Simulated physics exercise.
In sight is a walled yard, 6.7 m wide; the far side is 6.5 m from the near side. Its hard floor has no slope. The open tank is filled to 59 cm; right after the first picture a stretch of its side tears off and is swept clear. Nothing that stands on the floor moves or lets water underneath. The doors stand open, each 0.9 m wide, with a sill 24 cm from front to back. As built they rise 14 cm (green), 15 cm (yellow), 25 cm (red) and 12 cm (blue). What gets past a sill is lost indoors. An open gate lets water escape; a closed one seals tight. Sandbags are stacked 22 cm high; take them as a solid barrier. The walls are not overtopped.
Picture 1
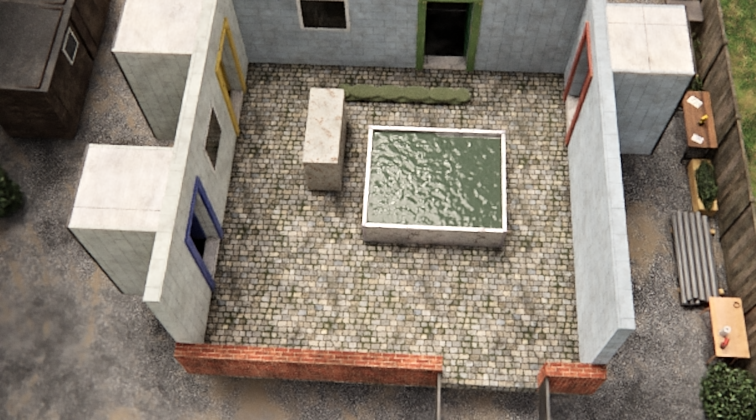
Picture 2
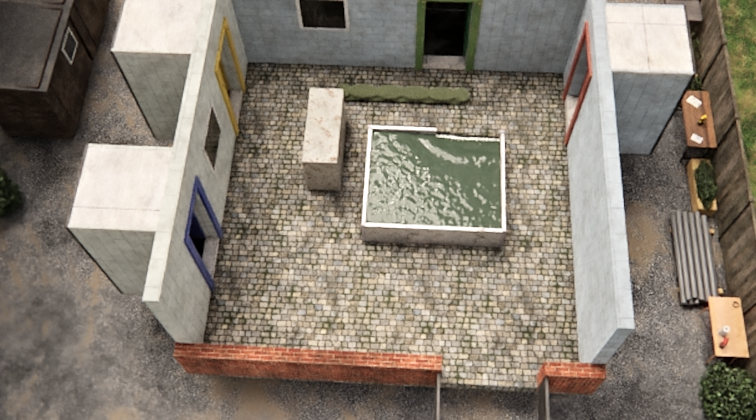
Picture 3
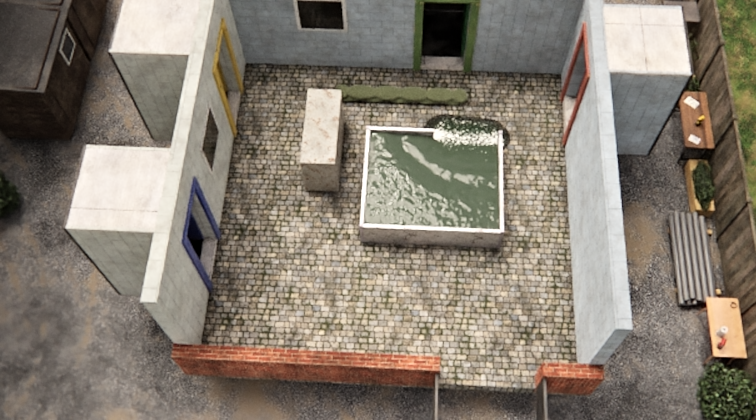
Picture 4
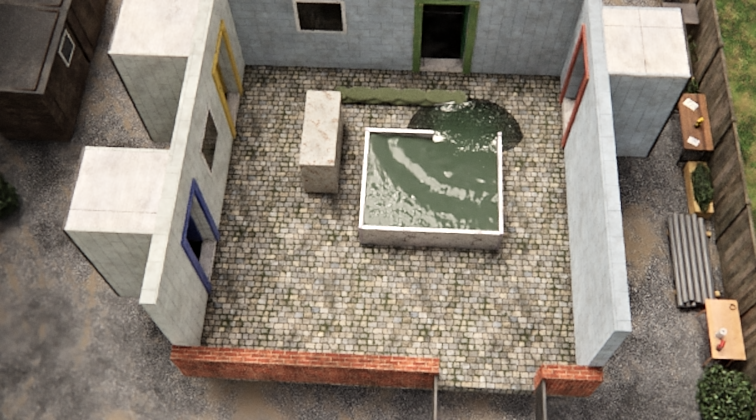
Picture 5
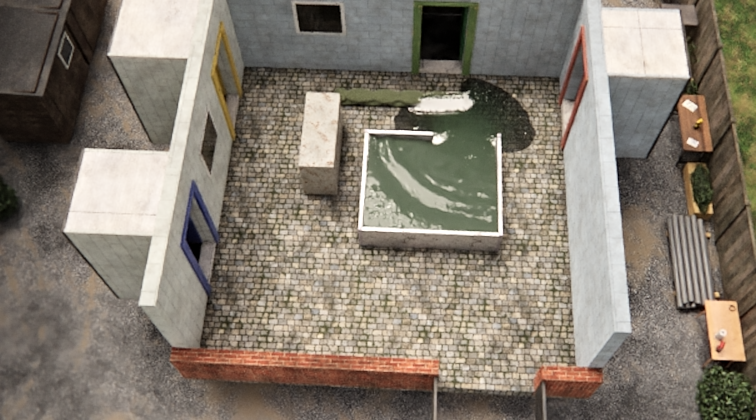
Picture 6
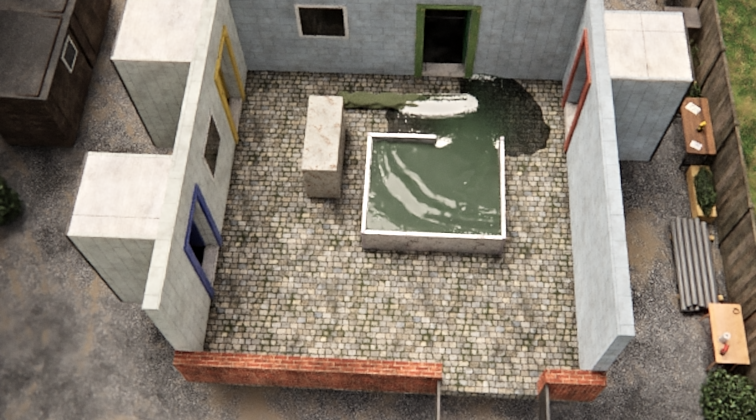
Green water lies rippling in a raised open tank inside a walled yard, until part of the tank's far side breaks away. Water pours through the gap onto the stone paving, spreading in a widening dark patch toward the green-framed door and the right wall, while curved ripples cross the tank.
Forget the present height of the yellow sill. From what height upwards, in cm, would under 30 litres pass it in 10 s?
About 9.5 cm.
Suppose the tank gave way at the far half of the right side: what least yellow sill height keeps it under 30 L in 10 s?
About 8.5 cm.
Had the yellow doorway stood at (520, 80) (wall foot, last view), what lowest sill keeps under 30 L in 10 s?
About 30 cm.
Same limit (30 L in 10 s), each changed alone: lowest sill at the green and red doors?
About 9.5 cm at green and 19 cm at red.
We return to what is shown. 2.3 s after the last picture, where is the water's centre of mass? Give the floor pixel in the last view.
Around (452, 157).
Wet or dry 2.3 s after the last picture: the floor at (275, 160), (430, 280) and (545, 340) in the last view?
In turn: Not reached, not reached, not reached.
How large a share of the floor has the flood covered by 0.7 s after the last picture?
Some 20 per cent of it.
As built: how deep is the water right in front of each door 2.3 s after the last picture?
In cm: Green 13, yellow 8, red 25, blue 0.
Then, 0.7 s after the last picture water covers 20 % of the floor, deepest (44 cm) near (561, 80); it has not reached the yellow door.
Then, 2.3 s after the last picture water covers 40 % of the floor, deepest (36 cm) near (544, 80); 8 cm at the yellow door, 0 litres in over its 15 cm sill.
Then, 9.3 s after the last picture water covers 95 % of the floor, deepest (13 cm) near (248, 70); 10 cm at the yellow door, 1 litre in over its 15 cm sill.
At the yellow door as built, the water peaked near 14 cm, 4.7 s after the last picture.
With a sill of 7.5 cm, 63 litres would have come in within the 10 s; with 10.5 cm, 20 litres. So under 30 litres takes about 9.5 cm.
